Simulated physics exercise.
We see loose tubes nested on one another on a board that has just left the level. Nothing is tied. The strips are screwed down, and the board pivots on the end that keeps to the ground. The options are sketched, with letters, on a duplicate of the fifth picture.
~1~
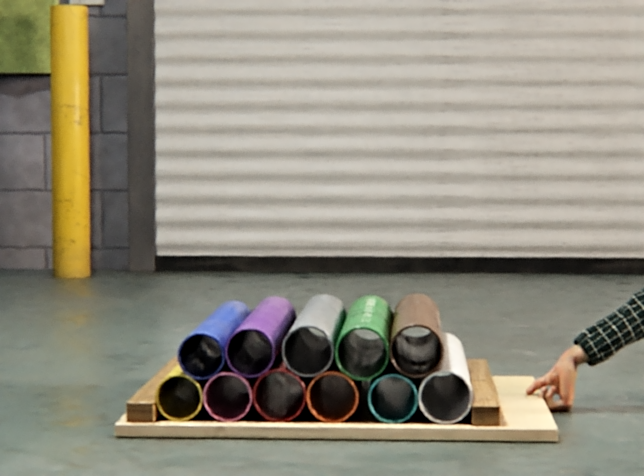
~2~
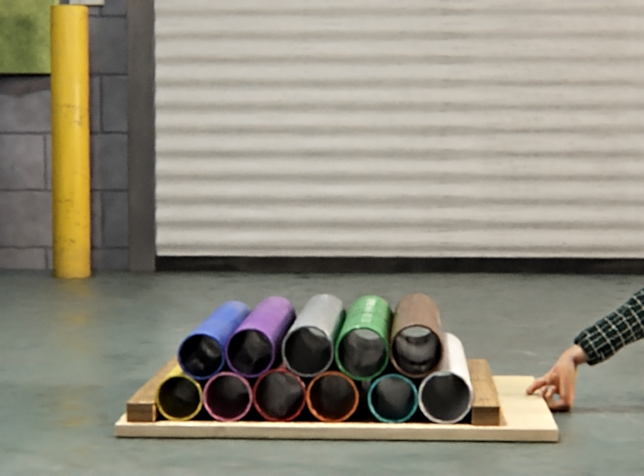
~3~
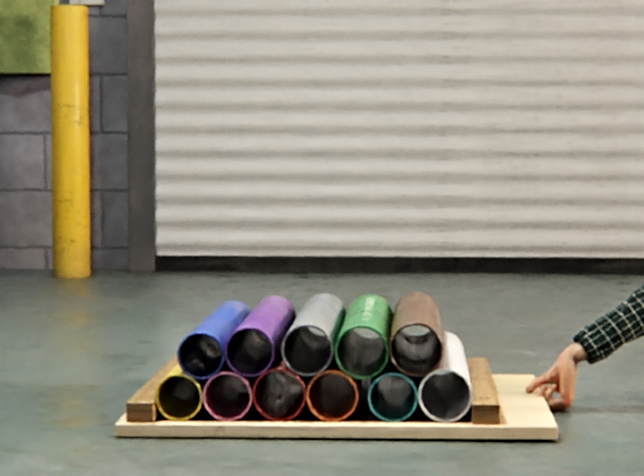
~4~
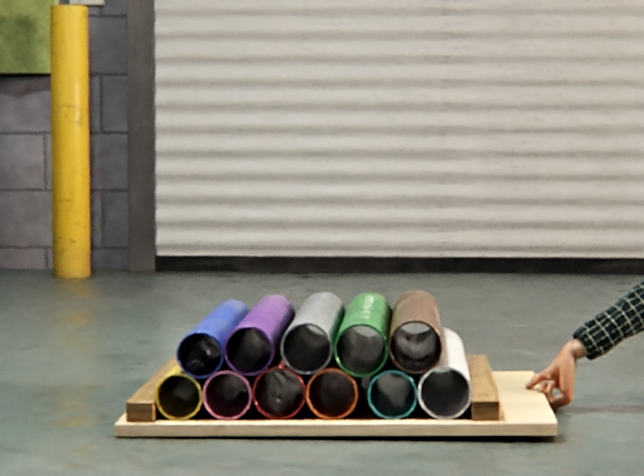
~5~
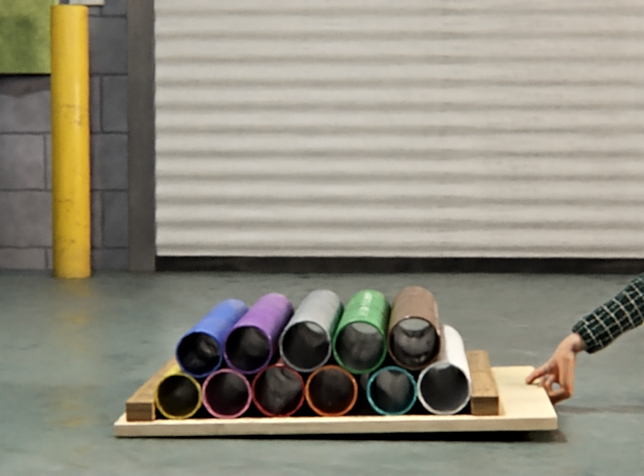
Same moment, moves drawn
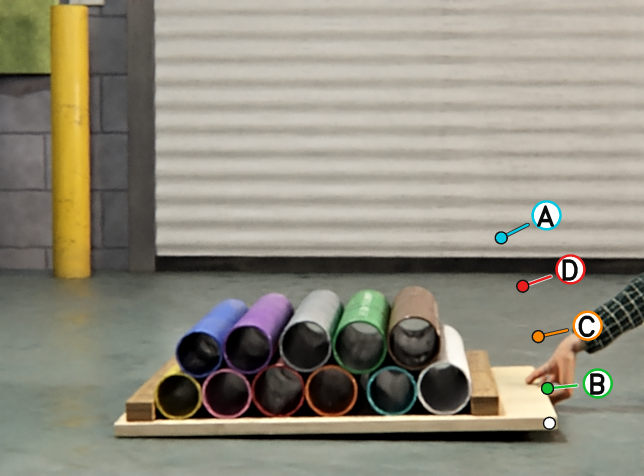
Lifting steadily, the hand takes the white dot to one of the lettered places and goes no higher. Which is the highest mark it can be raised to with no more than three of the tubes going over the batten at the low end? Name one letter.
The last mark within the limit is D.
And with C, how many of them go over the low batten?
The count is none.
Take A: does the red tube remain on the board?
The red tube: Yes.
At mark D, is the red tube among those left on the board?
Yes.
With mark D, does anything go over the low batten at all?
No.
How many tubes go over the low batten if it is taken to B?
With B, none.
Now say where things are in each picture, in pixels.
Orange tube (332, 397); turquoise tube (393, 399); white tube (446, 397), in the first picture.
White tube (446, 397); green tube (362, 353), in the second picture.
Board (342, 394); turquoise tube (393, 397); white tube (445, 395), in the third picture.
Board (342, 392); pink tube (227, 396), in the fourth picture.
Board (341, 389); pink tube (227, 394), in the fifth picture.
On the copy, A at (501, 238); B at (547, 388); C at (538, 337); D at (523, 286); the white dot at (550, 424).
On D. First, board at 14°.
Then, board at 20°.
Finally, board at 20°, none over the low batten.
By contrast, A five over the low batten; B none over the low batten; C none over the low batten.
